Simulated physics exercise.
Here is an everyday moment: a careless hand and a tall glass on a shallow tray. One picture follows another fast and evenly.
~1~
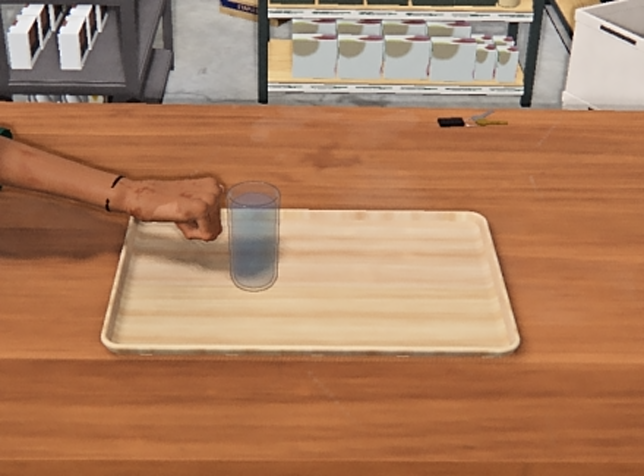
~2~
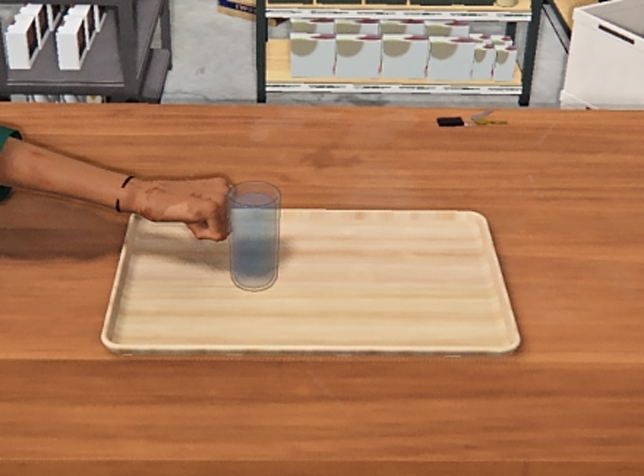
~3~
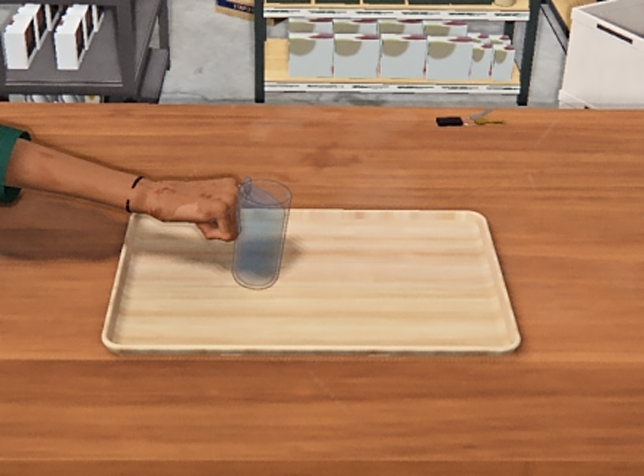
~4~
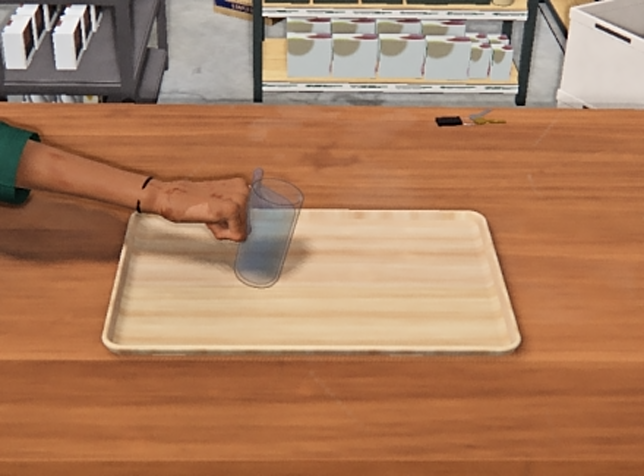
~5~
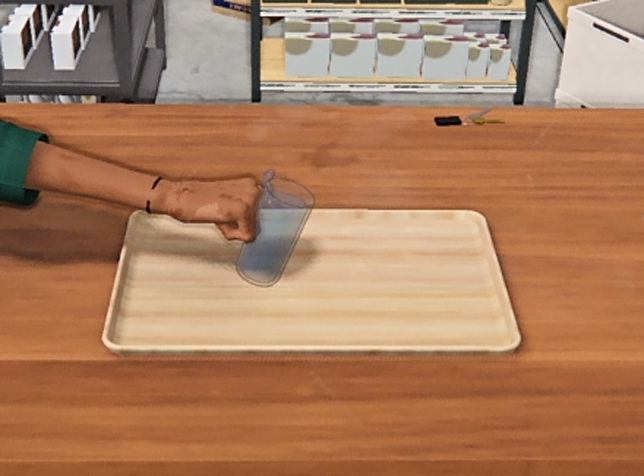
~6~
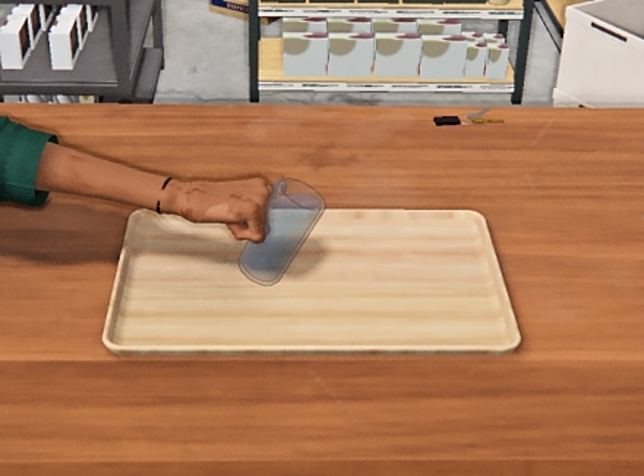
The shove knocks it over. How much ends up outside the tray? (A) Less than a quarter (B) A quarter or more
(B) A quarter or more.
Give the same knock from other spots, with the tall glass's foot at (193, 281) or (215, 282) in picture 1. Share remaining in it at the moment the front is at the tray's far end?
Lab note - try 1 about 55 %, try 2 about 60 %.
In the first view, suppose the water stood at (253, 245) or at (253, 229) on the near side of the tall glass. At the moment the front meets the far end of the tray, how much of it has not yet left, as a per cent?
First fill near 60 percent, second near 65 percent.
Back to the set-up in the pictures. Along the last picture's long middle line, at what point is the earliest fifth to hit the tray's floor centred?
I'd mark it somewhere close to pixel (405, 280).
A moment on, the tall glass lies on its side and 93 per cent is in the glass, 5 on the tray and 1 above or beyond its rim.
Next, the tall glass lies on its side and 55 per cent is in the glass, 39 on the tray and 6 above or beyond its rim.
Then the tall glass lies on its side and 34 per cent is in the glass, 38 on the tray and 28 above or beyond its rim.
Later the tall glass lies on its side and 20 per cent is in the glass, 40 on the tray and 40 above or beyond its rim.
Finally, 60 per cent is held by tray and glass, 40 is off the tray.
